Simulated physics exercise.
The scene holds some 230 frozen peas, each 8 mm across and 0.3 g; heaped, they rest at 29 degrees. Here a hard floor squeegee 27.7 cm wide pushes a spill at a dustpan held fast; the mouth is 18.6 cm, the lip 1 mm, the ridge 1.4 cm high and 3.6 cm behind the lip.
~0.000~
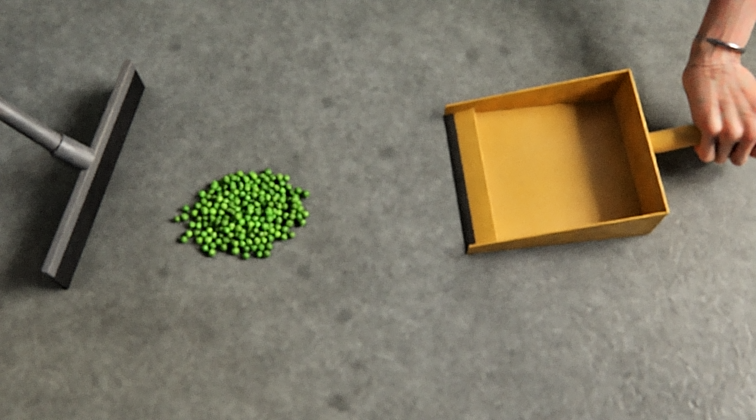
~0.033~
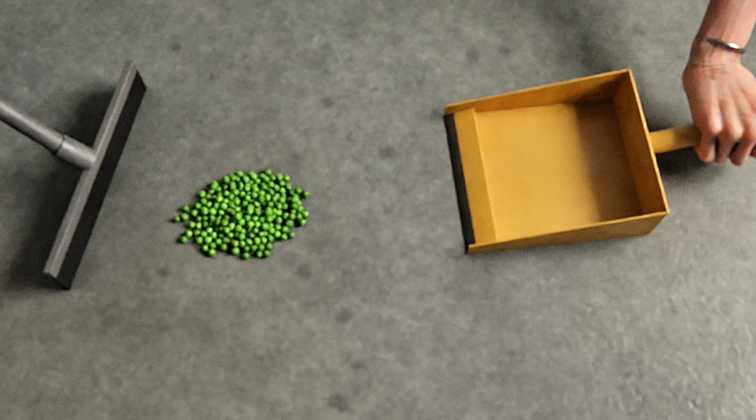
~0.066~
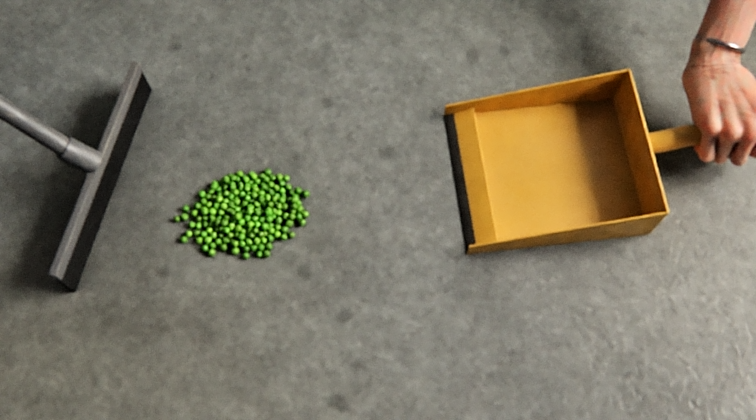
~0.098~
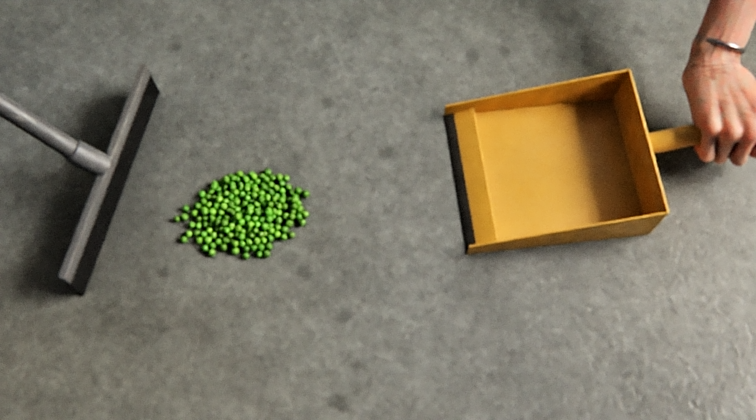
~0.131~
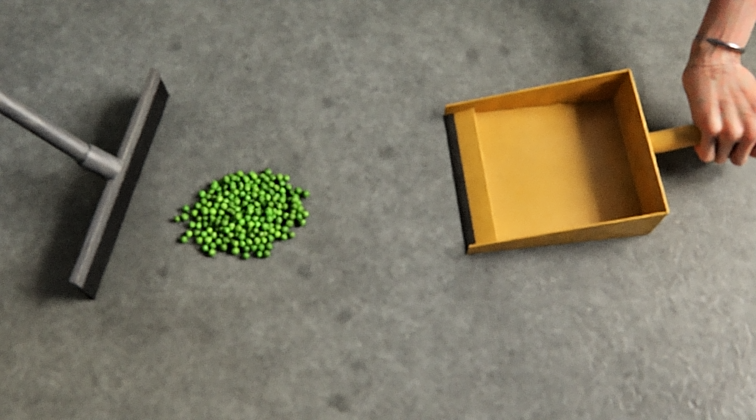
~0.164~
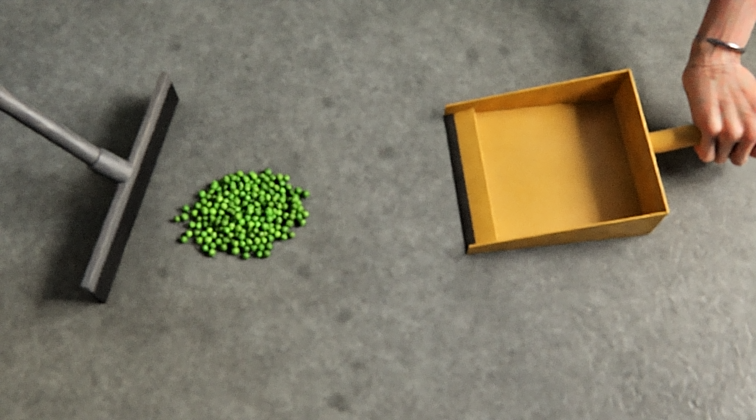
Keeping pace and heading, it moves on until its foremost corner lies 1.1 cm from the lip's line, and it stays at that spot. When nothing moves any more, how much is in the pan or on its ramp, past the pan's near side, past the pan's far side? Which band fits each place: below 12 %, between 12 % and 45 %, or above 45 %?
Bands: Pan below 12 %; near side above 45 %; far side below 12 %.
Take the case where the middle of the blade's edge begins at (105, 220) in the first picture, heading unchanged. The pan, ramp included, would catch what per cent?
The pan and its ramp would take some 5 per cent.
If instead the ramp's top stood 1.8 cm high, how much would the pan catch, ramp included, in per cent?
That would give something like 5 per cent.
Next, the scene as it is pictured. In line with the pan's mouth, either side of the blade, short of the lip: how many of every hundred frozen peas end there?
Some 25 per cent of them end up there.
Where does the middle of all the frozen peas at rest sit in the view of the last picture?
About (465, 286).
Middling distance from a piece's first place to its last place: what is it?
The figure is about 28 cm.
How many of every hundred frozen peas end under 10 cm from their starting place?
Roughly 0 per cent.
Then, at 0.57 s, middle of the blade 23 cm from the lip; 0 % over the lip, far side 0 %, near side 15 %.
Then, at 0.85 s, middle of the blade 12 cm from the lip; 0 % over the lip, far side 0 %, near side 50 %.
After 1.22 s, middle of the blade 6 cm from the lip; 10 % over the lip, far side 0 %, near side 65 %.
At rest (1.7 s), pan 10 %, near side 65 %, far side 0 %, in front of the lip or behind the blade 25 %.
